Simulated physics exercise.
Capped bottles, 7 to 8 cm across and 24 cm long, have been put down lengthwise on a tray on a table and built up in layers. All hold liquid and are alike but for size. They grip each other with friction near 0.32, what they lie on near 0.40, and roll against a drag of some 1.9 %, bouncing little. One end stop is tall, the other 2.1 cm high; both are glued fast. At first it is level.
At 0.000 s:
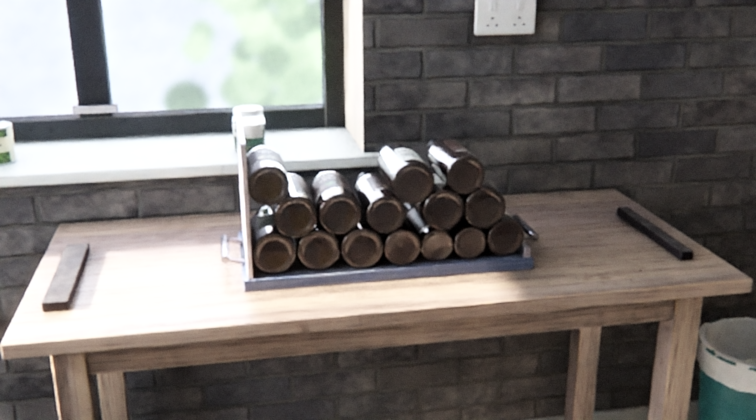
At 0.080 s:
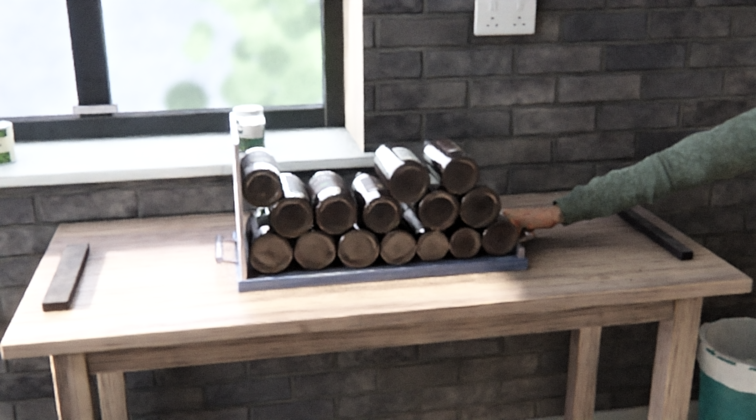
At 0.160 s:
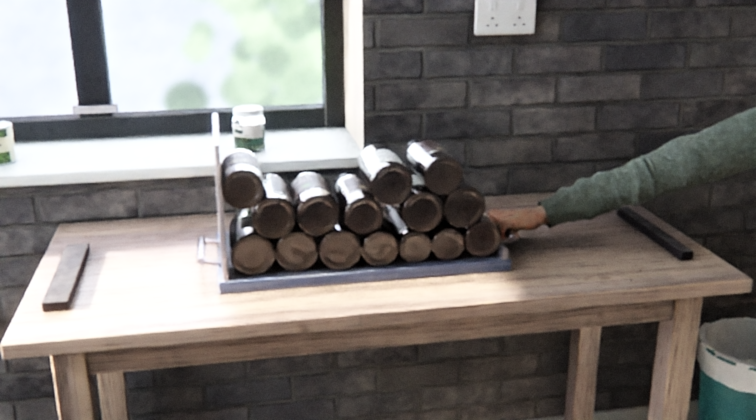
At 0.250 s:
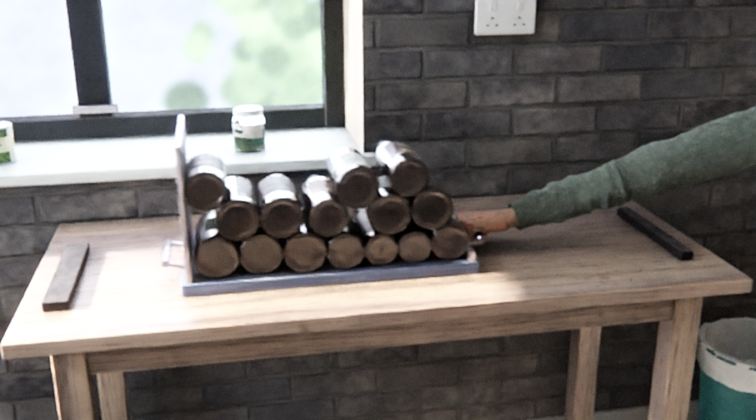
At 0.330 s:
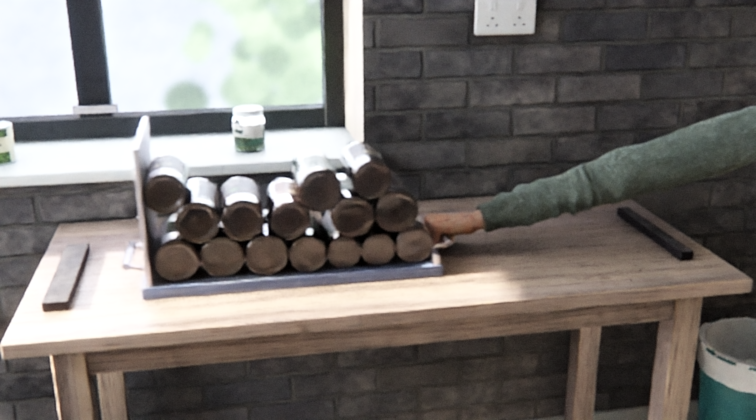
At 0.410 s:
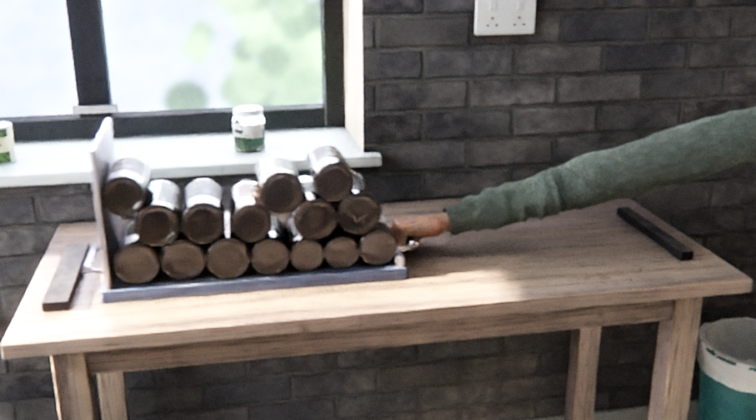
On a wooden table, a hand pushes a tray of stacked bottles to the left.
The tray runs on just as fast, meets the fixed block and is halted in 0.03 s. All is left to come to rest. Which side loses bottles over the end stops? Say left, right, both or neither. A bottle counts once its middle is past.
Neither.
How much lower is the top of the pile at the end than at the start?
About 0 cm.
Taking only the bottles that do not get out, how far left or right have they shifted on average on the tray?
About 1 cm to the left.
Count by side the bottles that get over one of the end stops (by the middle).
On the left 0, on the right 0.
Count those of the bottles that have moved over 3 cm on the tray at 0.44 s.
0 by then.
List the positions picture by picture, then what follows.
In the first picture, 15 bottles, 7 on the base, highest (269, 186); left tall panel (26 cm) (246, 200); right lip (2.1 cm) (528, 248); blocks (56, 298) and (684, 248).
In the second picture, tray 1.1 cm to the left; stops (240, 200) and (522, 248); pile unchanged.
In the third picture, tray 4.6 cm to the left; stops (220, 201) and (505, 250); 2 bottles slipping.
In the fourth picture, tray 11 cm to the left; stops (182, 204) and (473, 252); 4 bottles slipping; bottom ones (217, 259) (262, 255) (306, 253) (346, 252) (382, 250) (415, 248) (451, 243).
In the fifth picture, tray 18 cm to the left; stops (140, 206) and (437, 255); 3 bottles slipping.
In the sixth picture, tray 25 cm to the left; stops (98, 209) and (401, 258); 3 bottles slipping.
After 0.44 s, tray 28 cm along; 0 now displaced over 3 cm; not one over the end stops; the one last seen at (316, 220) 1 cm right (moves measured on the tray).
After 0.47 s, tray 30 cm along; 0 now displaced over 3 cm; not one over the end stops; the one last seen at (316, 220) 0.6 cm right.
After 0.64 s, tray 31 cm along; 4 now displaced over 3 cm; not one over the end stops; the one last seen at (316, 220) 4.7 cm left.
After 0.82 s, tray 31 cm along; 2 now displaced over 3 cm; not one over the end stops; the one last seen at (316, 220) 3.6 cm left.
At rest by 1.2 s, 1 moved over 3 cm; not one over the end stops; the one last seen at (316, 220) 3.6 cm left; top of the pile 21 cm high, from 21 cm.
